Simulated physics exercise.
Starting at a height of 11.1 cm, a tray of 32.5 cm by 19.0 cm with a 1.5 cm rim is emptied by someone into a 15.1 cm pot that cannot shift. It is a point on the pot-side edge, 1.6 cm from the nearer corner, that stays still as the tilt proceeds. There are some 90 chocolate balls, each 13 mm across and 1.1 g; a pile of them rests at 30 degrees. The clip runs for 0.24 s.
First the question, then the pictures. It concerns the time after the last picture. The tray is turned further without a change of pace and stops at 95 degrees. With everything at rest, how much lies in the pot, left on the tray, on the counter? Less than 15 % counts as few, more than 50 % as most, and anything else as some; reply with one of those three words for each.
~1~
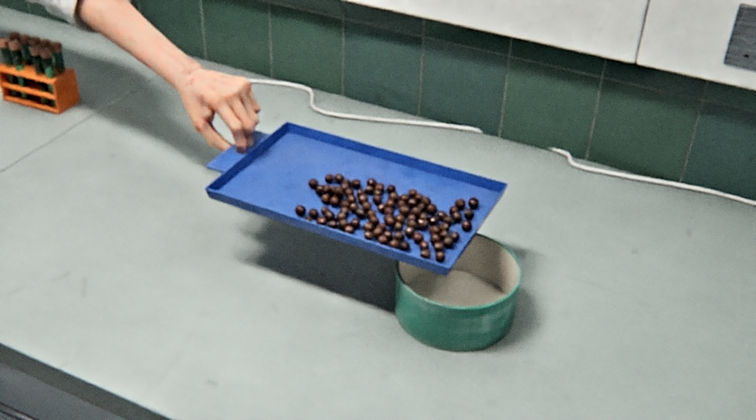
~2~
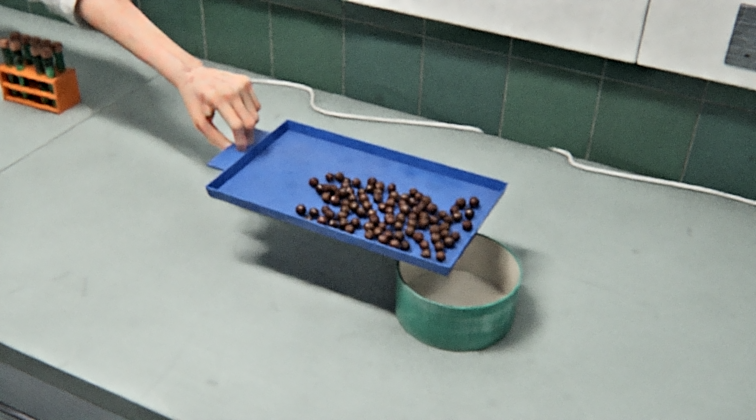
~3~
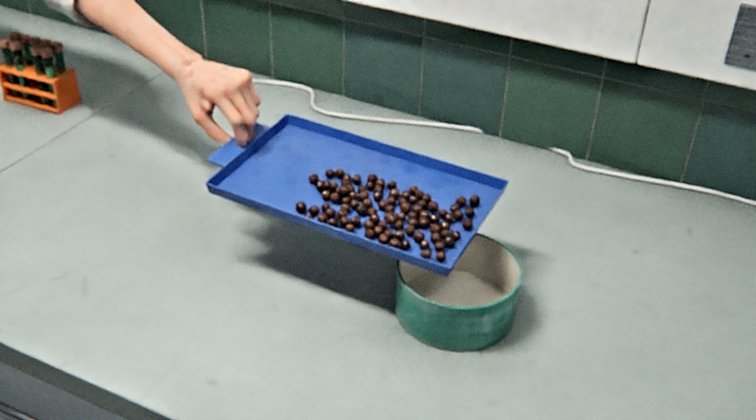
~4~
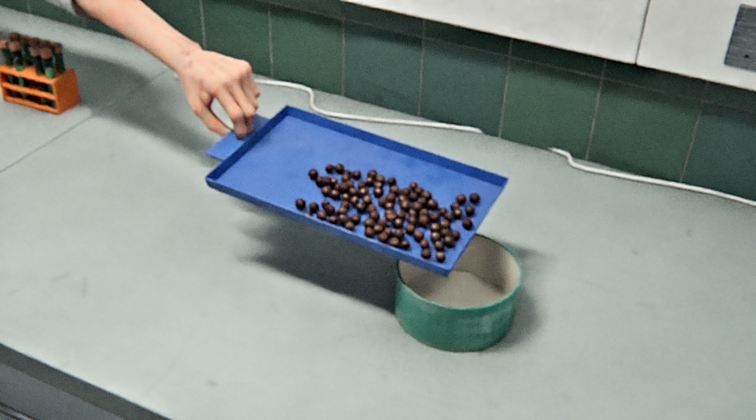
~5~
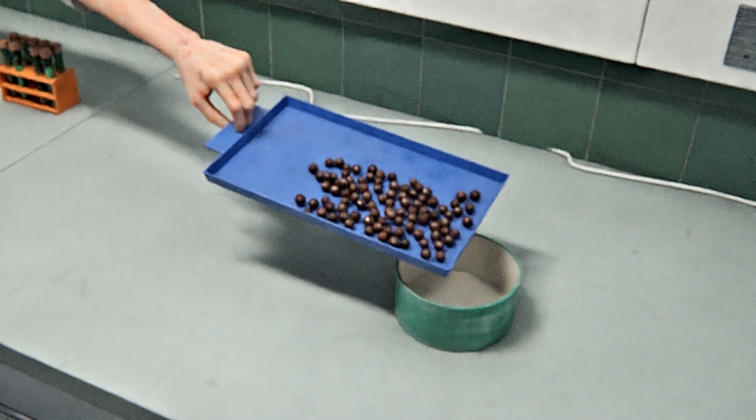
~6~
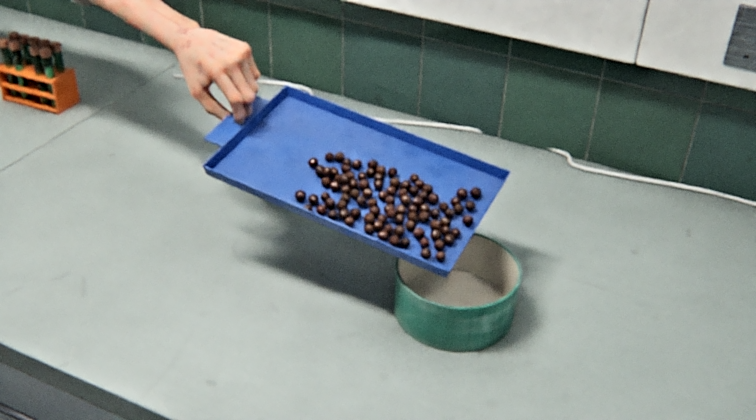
Here it is: Pot: Few, tray: Few, counter: Most.
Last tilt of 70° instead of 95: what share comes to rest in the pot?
Near 0 %, then.
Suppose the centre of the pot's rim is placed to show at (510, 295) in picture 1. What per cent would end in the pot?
About 25 per cent.
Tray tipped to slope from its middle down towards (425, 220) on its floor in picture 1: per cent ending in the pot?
About 40 per cent.
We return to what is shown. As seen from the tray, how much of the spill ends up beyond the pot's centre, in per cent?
I'd put it at close to 80 per cent.
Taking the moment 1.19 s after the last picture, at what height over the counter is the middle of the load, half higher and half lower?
The halfway mark is near 20 cm.
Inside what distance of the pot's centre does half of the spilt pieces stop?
I'd say around 18 centimetres.
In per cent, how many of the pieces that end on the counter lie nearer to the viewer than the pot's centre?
Some 100 per cent.
Then, 0.71 s after the last picture, tilt 50 degrees; the tray holds 100 %, the pot 0 %.
Then, 1.19 s after the last picture, tilt 76 degrees; the tray holds 100 %, the pot 0 %.
Then, 1.73 s after the last picture, tilt 95 degrees; the tray holds 10 %, the pot 0 %.
In the end, pot 0 %, tray 0 %, counter 100 %.
